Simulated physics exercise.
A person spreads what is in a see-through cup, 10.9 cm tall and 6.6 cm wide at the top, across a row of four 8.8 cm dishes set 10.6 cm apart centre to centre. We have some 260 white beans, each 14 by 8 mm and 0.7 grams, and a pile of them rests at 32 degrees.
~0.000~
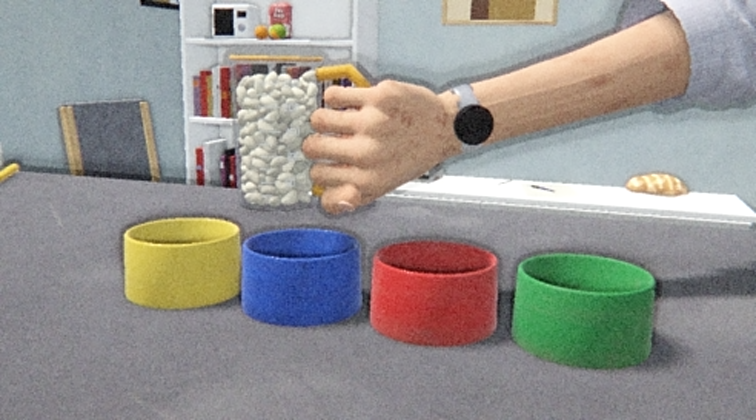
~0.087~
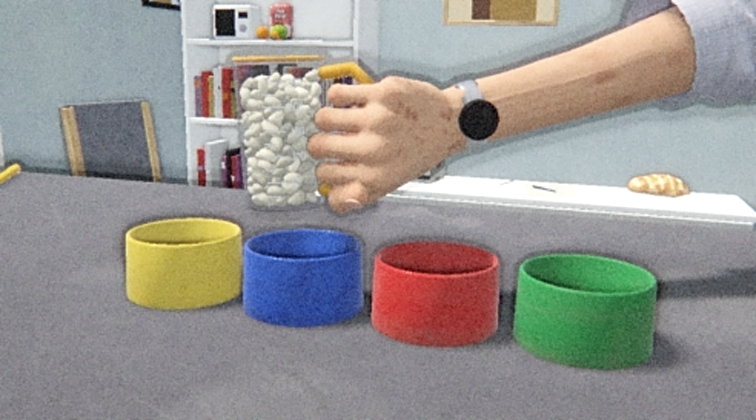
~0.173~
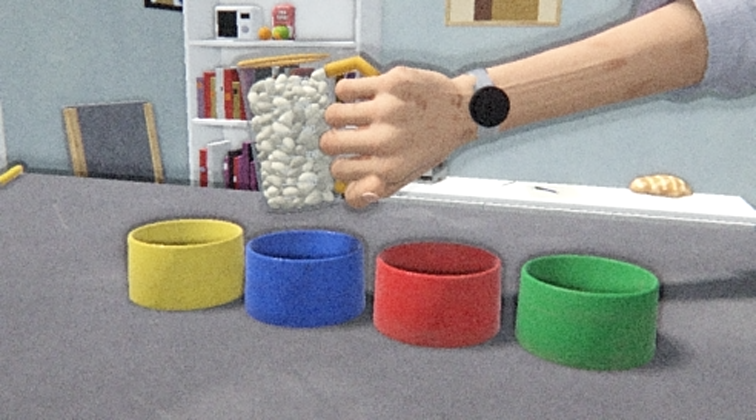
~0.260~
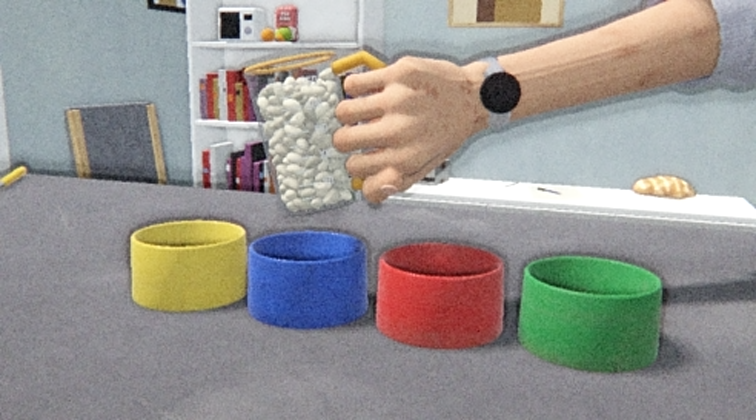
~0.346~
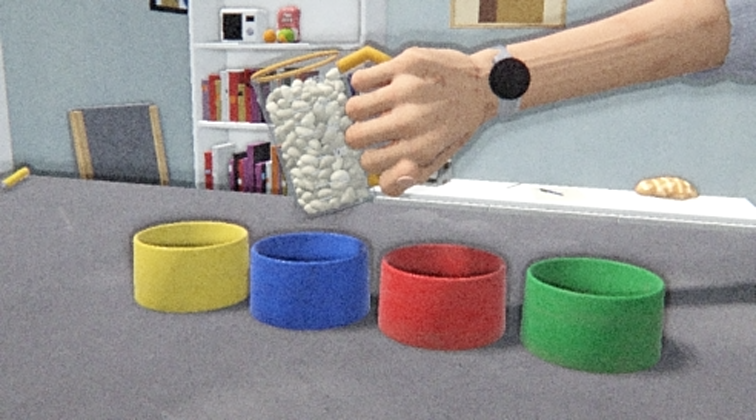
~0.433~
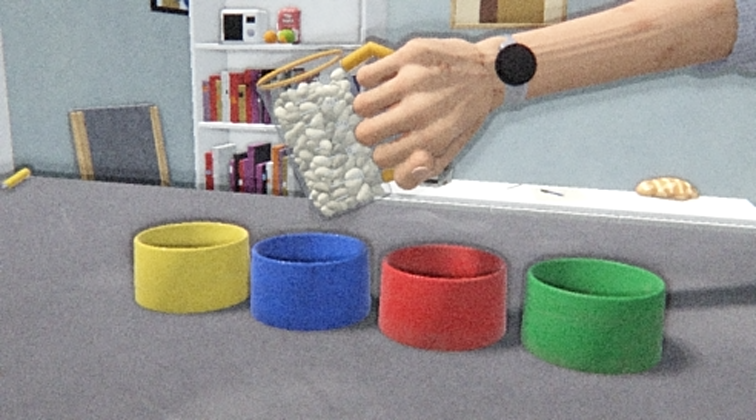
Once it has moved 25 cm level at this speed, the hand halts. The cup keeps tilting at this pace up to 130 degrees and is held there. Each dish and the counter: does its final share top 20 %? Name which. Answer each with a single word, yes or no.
Red yes, blue no, green no, yellow no, counter no.
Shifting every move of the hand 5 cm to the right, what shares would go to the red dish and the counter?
The red dish would get 50 and the counter 30.
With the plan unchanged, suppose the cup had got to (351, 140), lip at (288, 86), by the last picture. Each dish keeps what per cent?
Red 10, blue 0, green 60, yellow 0.
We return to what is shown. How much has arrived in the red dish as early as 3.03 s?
Close to 85 percent of the load.
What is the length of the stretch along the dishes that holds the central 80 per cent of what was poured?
8 cm, roughly.
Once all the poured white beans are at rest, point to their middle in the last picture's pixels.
Centre at rest, approx.: (440, 293) px.
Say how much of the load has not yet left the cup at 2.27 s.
That would be some 0 per cent.
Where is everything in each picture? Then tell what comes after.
In the first picture, cup at (278, 132), tilt 0 degrees, lip at (237, 58), moved 0.0 cm; middle of the pieces at (279, 135); yellow dish at (183, 232); blue dish at (302, 244); red dish at (435, 258); green dish at (585, 273).
In the second picture, cup at (282, 133), tilt 2 degrees, lip at (239, 60), moved 0.3 cm; middle of the pieces at (284, 136).
In the third picture, cup at (293, 134), tilt 7 degrees, lip at (245, 66), moved 1.0 cm; middle of the pieces at (295, 137).
In the fourth picture, cup at (306, 136), tilt 13 degrees, lip at (252, 73), moved 1.8 cm; middle of the pieces at (308, 139).
In the fifth picture, cup at (318, 138), tilt 18 degrees, lip at (258, 80), moved 2.6 cm; middle of the pieces at (320, 141).
In the sixth picture, cup at (328, 139), tilt 24 degrees, lip at (264, 88), moved 3.4 cm; middle of the pieces at (331, 142); yellow dish at (192, 236); blue dish at (311, 249); red dish at (444, 262); green dish at (595, 278). The cup turns about 65 degrees a second and travels 9 cm a second.
After 1.53 s, tilt 94 degrees; cup holds 95 %, blue 5 %.
After 2.27 s, tilt 130 degrees; cup holds 0 %, red 85 %, blue 5 %.
Then, at 3.03 s, tilt 130 degrees; cup holds 0 %, red 85 %, blue 5 %.
By 3.3 s all is still; red 85 %, blue 5 %, green 0 %, yellow 0 %, counter 10 %.
